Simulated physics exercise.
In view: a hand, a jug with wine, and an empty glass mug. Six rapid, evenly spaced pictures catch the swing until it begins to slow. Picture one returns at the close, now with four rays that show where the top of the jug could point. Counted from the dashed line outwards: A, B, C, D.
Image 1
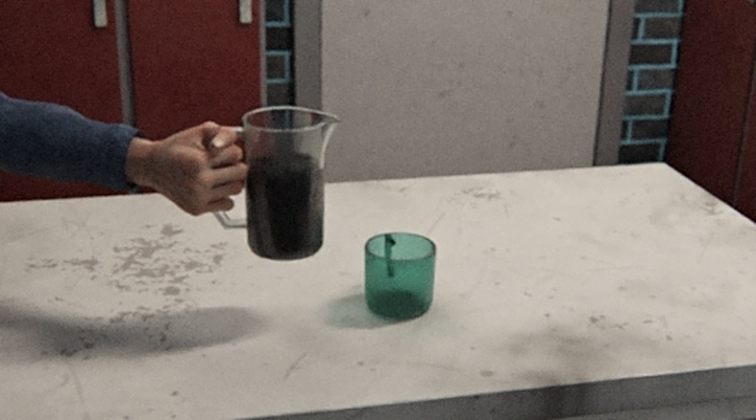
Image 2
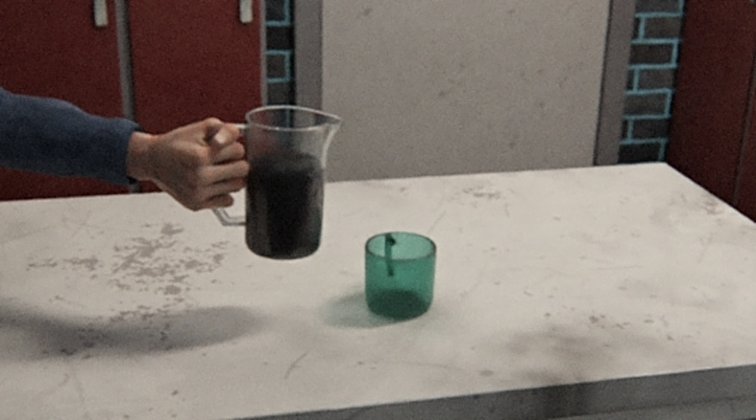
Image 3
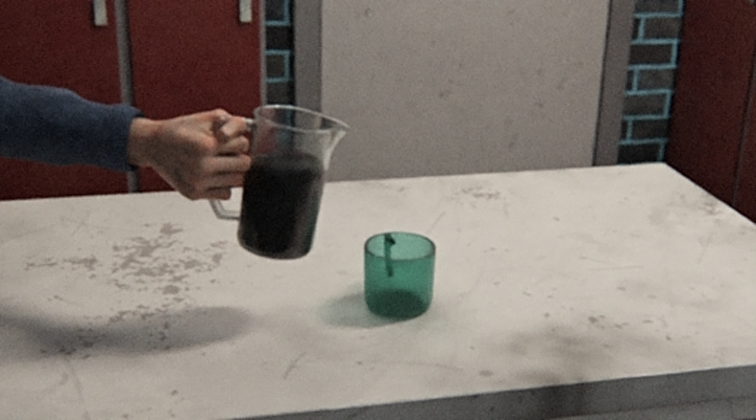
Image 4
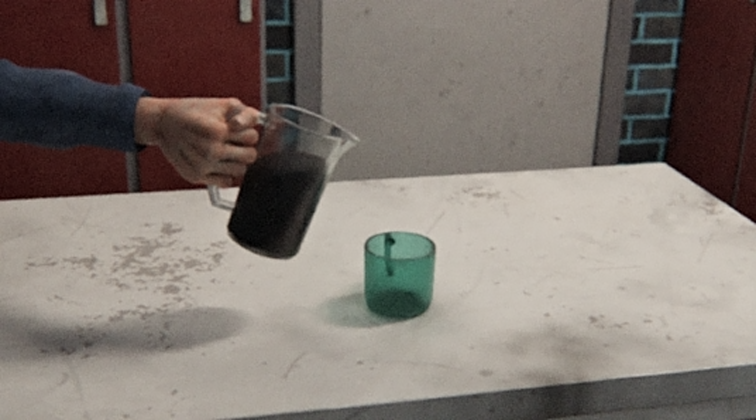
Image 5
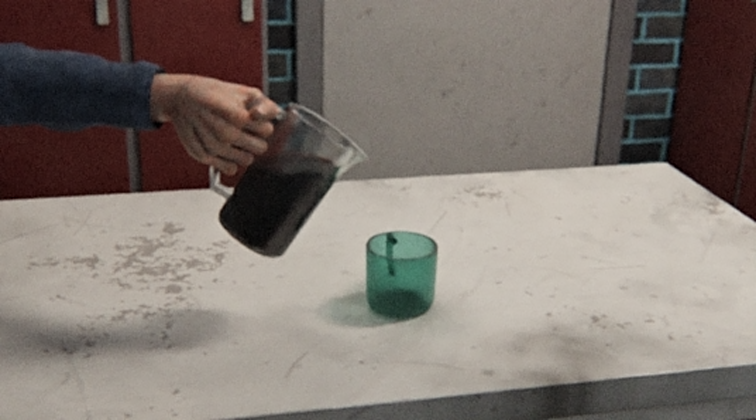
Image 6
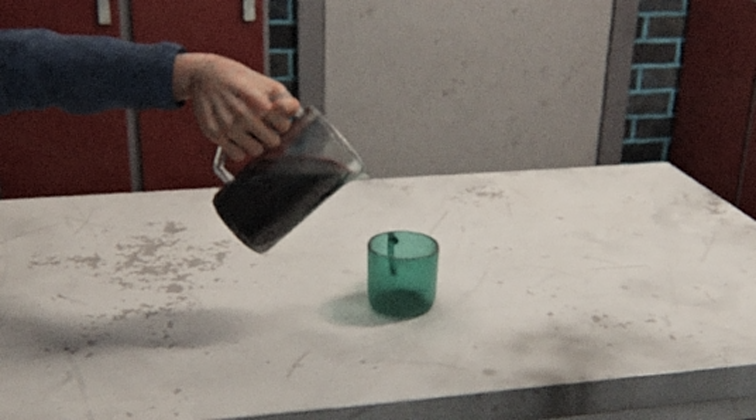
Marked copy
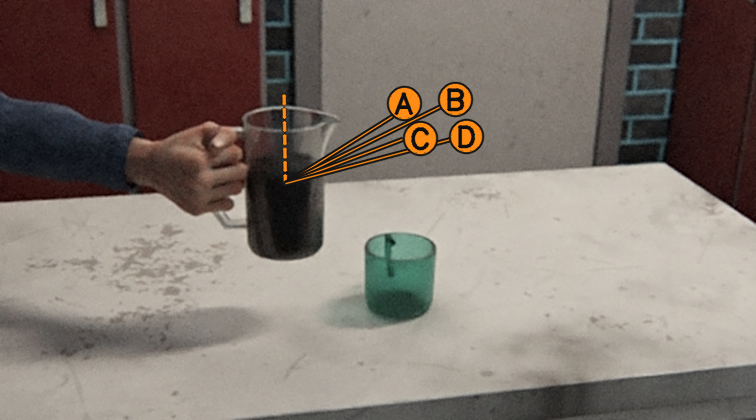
A hand tilts a clear jug of dark liquid rightward above a green glass mug.
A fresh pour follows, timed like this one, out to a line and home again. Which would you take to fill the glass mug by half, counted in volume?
Tilt C does it best.
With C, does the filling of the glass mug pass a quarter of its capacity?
Yes.
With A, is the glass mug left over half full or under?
Under.
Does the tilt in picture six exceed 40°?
Yes, it does.
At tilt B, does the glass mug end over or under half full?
Under half.
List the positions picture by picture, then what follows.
Upright, lip at (339, 119); rim of the glass mug round (401, 246); nothing has left yet.
Tipped about 3°, lip at (342, 120); nothing has left yet.
Tipped about 10°, lip at (349, 127); nothing has left yet.
Tipped about 21°, lip at (358, 140); nothing has left yet.
Tipped about 34°, lip at (367, 156); nothing has left yet.
Tipped about 49°, lip at (370, 175); nothing has left yet.
On the marked copy, A at (392, 116); B at (440, 106); C at (402, 139); D at (449, 139).
With A, the glass mug ends with about 19 % of what it can hold.
With B, the glass mug ends with about 33 % of what it can hold.
With C, the glass mug ends with about 49 % of what it can hold.
With D, the glass mug ends with about 69 % of what it can hold.
